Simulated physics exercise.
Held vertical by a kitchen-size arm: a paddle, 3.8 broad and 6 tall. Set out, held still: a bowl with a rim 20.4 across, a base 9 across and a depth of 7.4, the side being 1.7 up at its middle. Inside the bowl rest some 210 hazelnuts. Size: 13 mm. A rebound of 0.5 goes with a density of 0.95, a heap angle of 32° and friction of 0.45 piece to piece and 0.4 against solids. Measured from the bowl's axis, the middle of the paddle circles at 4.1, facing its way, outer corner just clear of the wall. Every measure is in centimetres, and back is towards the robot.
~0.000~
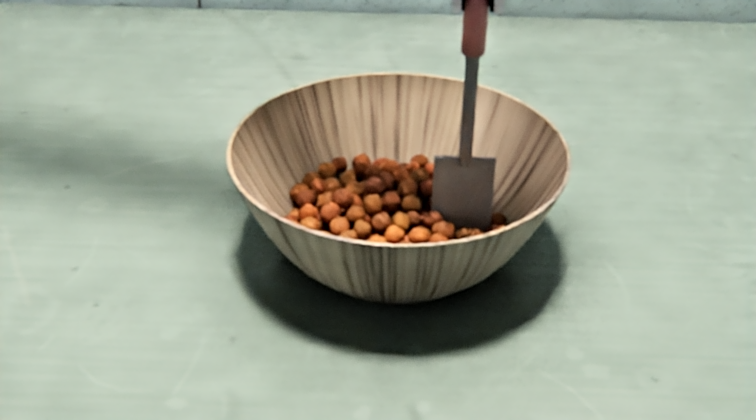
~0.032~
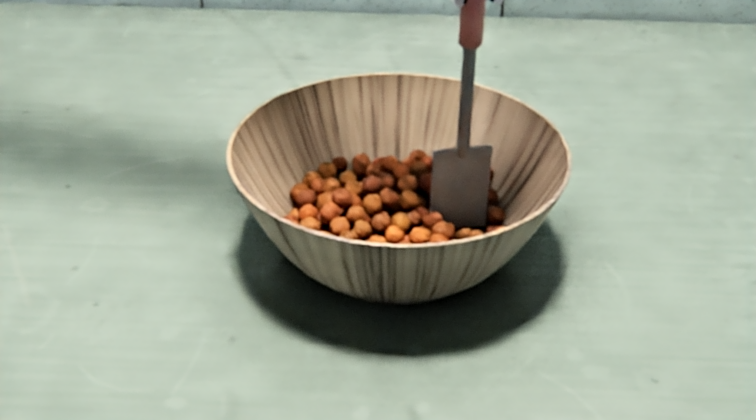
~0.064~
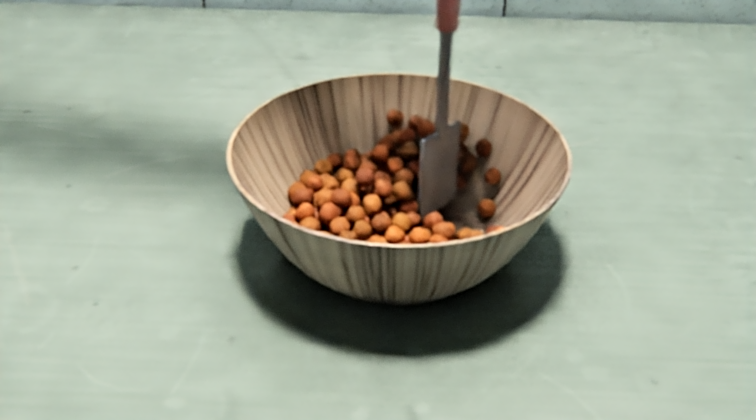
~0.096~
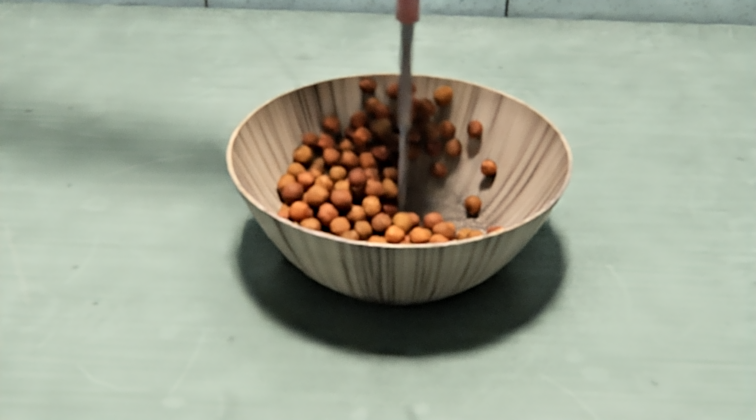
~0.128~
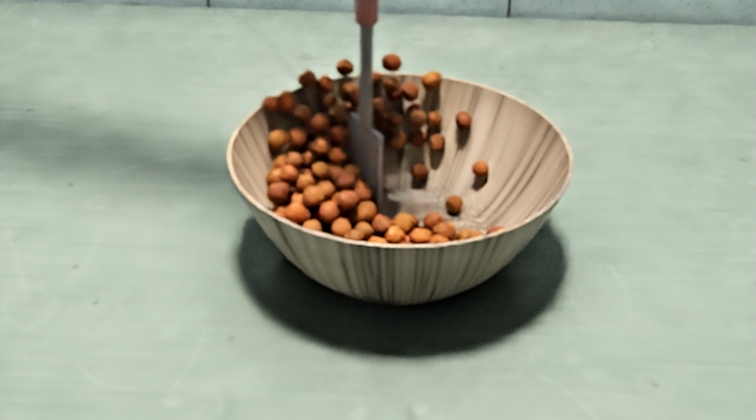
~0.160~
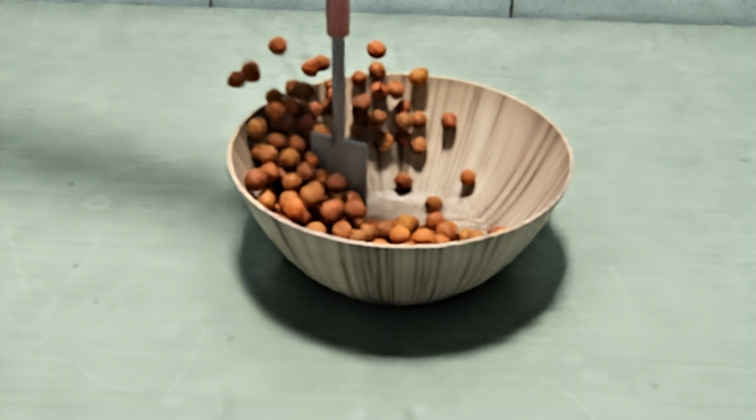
The clip shows an upright flat paddle sweeping from right to left through small, round brown pieces in a wood-grained bowl, pushing them up toward the back and left until several are in the air above the rim.
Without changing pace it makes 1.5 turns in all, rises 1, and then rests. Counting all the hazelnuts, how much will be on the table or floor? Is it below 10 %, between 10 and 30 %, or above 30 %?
Between 10 and 30 %.
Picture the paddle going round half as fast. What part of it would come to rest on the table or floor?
0 %.
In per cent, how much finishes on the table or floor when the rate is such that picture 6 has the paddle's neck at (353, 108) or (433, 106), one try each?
Roughly 10 and 0 percent, in that order.
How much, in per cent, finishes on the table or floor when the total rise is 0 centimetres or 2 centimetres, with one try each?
20 % and 15 %.
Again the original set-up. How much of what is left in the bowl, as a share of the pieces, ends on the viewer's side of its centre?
Around 50 percent of it.
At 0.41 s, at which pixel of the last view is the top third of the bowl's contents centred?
Near (492, 172).
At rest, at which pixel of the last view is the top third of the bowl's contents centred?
Near (403, 221).
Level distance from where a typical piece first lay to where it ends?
I'd put it at roughly 9 centimetres.
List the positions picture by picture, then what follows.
In the first picture, the paddle neck at (467, 136), 0° round; upper third of the load around (376, 206), from x 290 to 500, top at y 160; 214 in the bowl.
In the second picture, the paddle neck at (464, 127), 15° round; upper third of the load around (375, 203), from x 290 to 500, top at y 155.
In the third picture, the paddle neck at (442, 110), 51° round; upper third of the load around (386, 179), from x 290 to 500, top at y 120.
In the fourth picture, the paddle neck at (405, 101), 88° round; upper third of the load around (370, 157), from x 285 to 500, top at y 85.
In the fifth picture, the paddle neck at (366, 103), 124° round; upper third of the load around (332, 140), from x 270 to 500, top at y 60.
In the sixth picture, the paddle neck at (339, 117), 161° round; upper third of the load around (302, 133), from x 235 to 505, top at y 45; 210 in the bowl, 4 in flight or on the tool.
After 0.28 s, 304° round, highest piece 15 above the table; 191 in the bowl, 2 on the table or floor, 21 in flight or on the tool.
After 0.41 s, 86° round, highest piece 9 above the table; 176 in the bowl, 23 on the table or floor, 15 in flight or on the tool.
After 0.67 s, 180° round, highest piece 5 above the table; 173 in the bowl, 41 on the table or floor.
After 1.37 s, 180° round, highest piece 4 above the table; 173 in the bowl, 41 on the table or floor.
In the end, 173 in the bowl, 41 on the table or floor. That is 19 % on the table or floor.
